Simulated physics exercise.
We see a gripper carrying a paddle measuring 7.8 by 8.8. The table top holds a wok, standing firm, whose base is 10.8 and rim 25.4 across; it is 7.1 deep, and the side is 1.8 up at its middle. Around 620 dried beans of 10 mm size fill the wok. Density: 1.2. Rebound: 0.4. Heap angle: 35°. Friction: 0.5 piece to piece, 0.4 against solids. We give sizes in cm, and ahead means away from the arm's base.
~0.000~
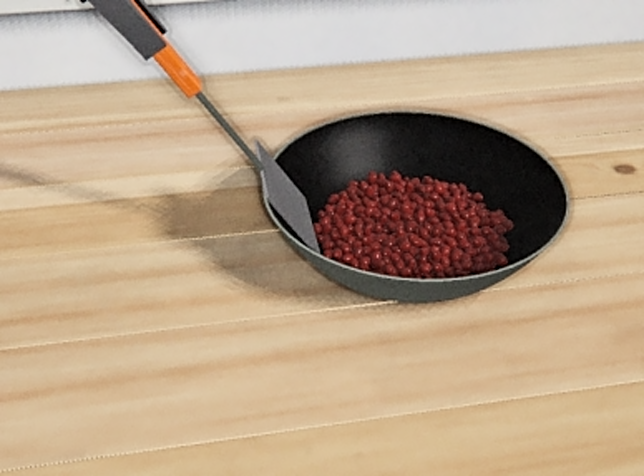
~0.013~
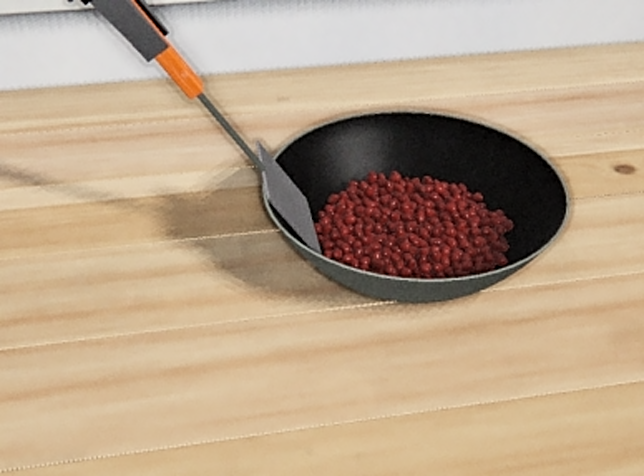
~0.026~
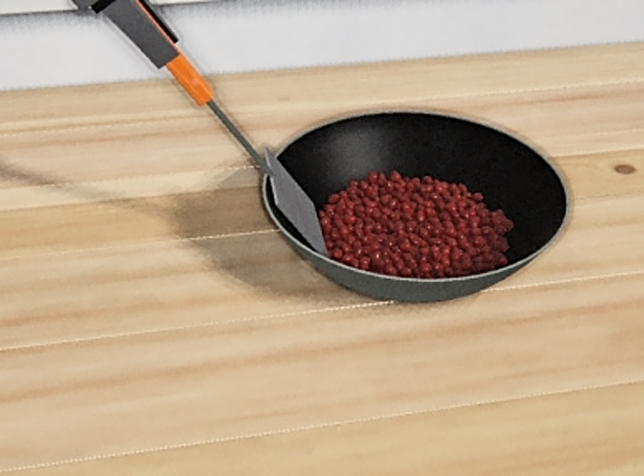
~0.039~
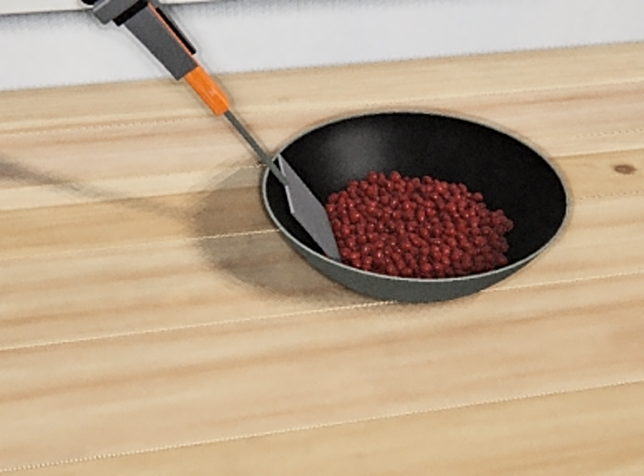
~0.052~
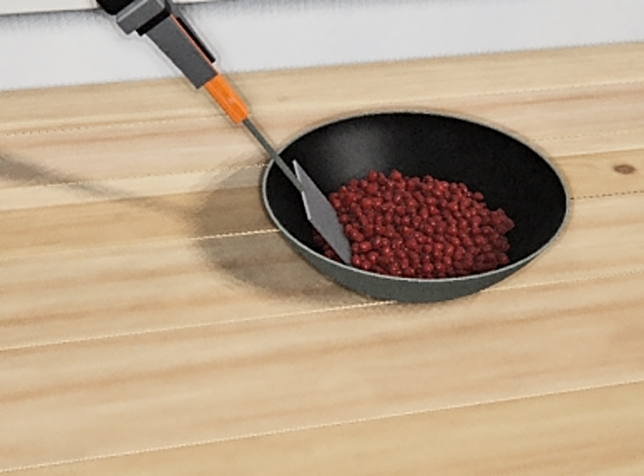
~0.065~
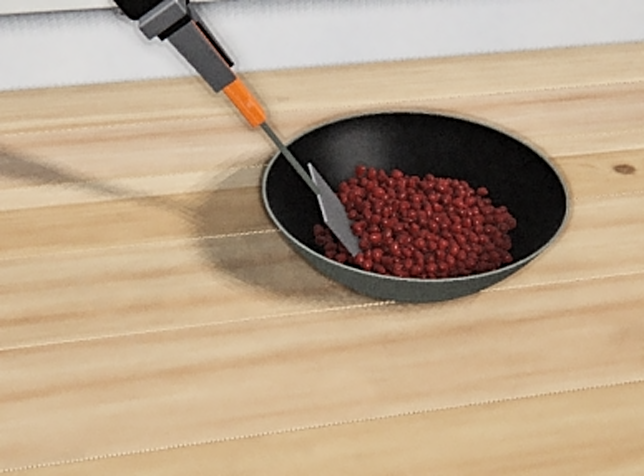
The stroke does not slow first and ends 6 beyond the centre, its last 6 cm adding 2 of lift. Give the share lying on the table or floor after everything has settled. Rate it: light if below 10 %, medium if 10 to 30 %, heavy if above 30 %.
Rating: Medium.
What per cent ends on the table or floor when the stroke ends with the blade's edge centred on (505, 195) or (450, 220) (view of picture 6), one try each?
Estimates, in order: 40 % and 5 %.
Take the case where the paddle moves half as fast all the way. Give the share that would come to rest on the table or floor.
The share on the table or floor would be about 5 percent.
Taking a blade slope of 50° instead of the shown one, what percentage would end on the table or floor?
Estimate: Approx. 15 %.
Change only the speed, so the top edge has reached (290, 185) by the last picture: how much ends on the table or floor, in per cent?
About 0 percent.
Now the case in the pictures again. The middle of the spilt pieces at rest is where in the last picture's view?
Around (626, 224).
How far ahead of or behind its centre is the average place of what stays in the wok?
Some 4.0 cm ahead of the centre.
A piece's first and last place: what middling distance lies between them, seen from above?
Roughly 4 centimetres.
After 0.10 s, sloping 58°, highest piece 14 above the table; 619 in the wok, 1 on the blade or in flight.
After 0.13 s, sloping 58°, highest piece 19 above the table; 618 in the wok, 2 on the blade or in flight.
After 0.34 s, sloping 58°, highest piece 33 above the table; 512 in the wok, 16 on the table or floor, 92 on the blade or in flight.
After 1.39 s, sloping 58°, highest piece 8 above the table; 512 in the wok, 108 on the table or floor.
In the end, 512 in the wok, 108 on the table or floor. That is 17 % on the table or floor.
